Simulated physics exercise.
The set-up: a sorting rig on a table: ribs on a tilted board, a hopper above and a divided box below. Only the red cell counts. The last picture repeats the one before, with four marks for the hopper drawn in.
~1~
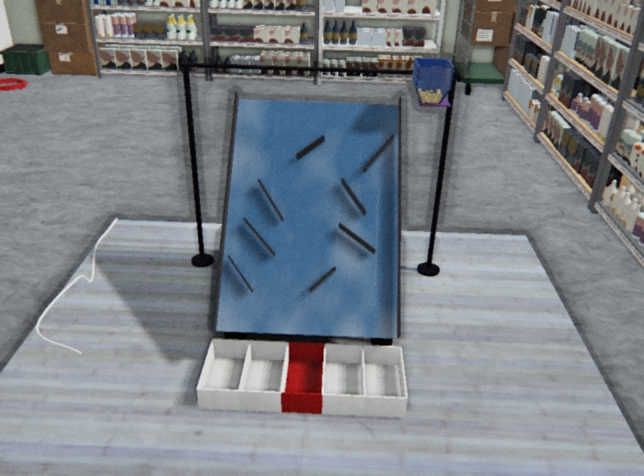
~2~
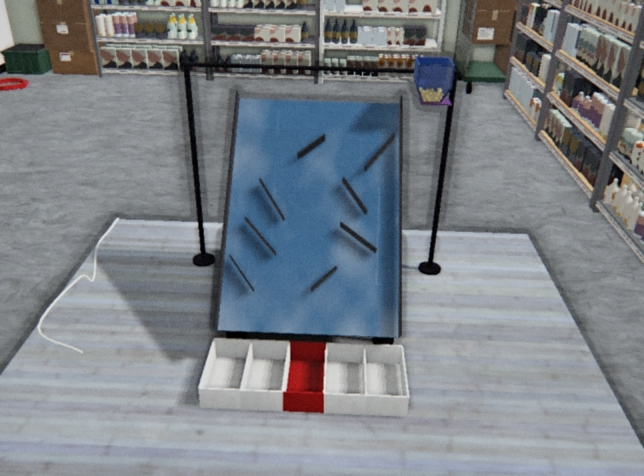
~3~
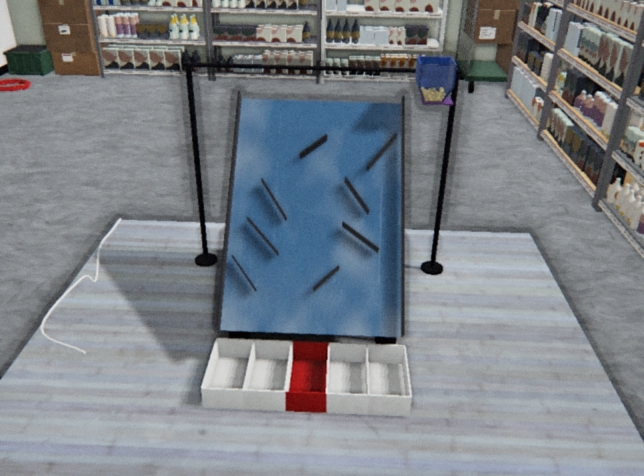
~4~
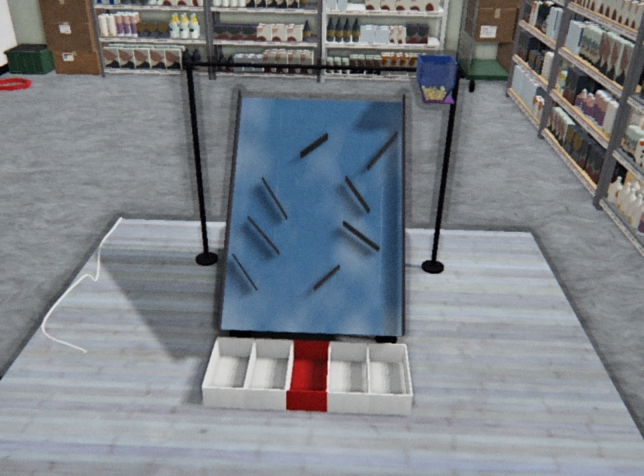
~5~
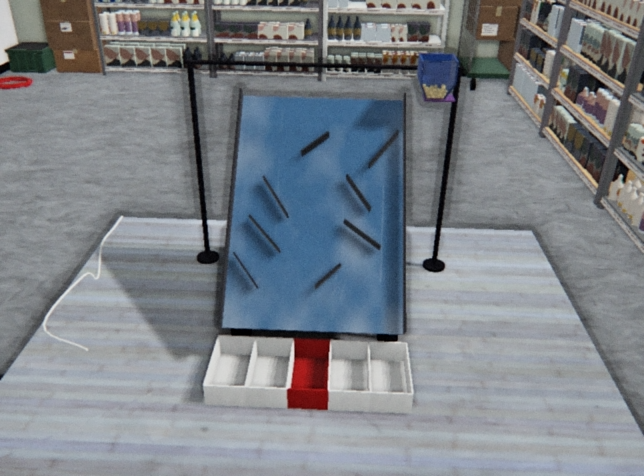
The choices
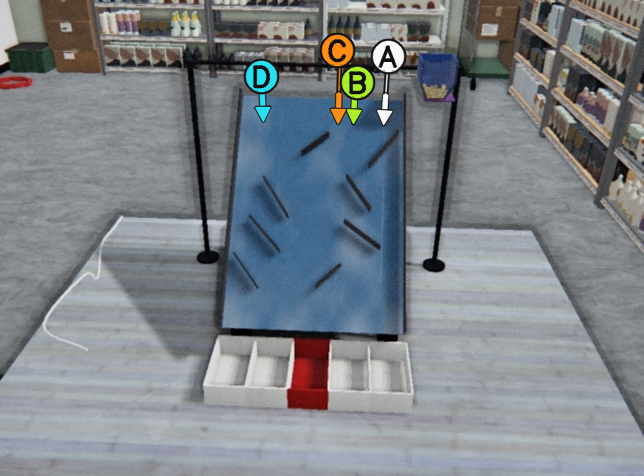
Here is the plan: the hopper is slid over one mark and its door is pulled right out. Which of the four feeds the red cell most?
The best mark is D.
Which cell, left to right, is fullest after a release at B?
The fifth from the left.
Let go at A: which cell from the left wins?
The fifth.
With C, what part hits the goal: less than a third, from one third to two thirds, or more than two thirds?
It is less than a third.
On the marked copy, mark A meets the board at (384, 119); mark B meets the board at (353, 118); mark C meets the board at (338, 118); mark D meets the board at (263, 116).
For mark A, a small part in the red cell, nearly all in other cells.
For mark B, a small part in the red cell, nearly all in other cells, a stray few outside the box.
For mark C, a small part in the red cell, most in other cells, a small part outside the box.
For mark D, about a third in the red cell, about two thirds in other cells, a stray few outside the box.
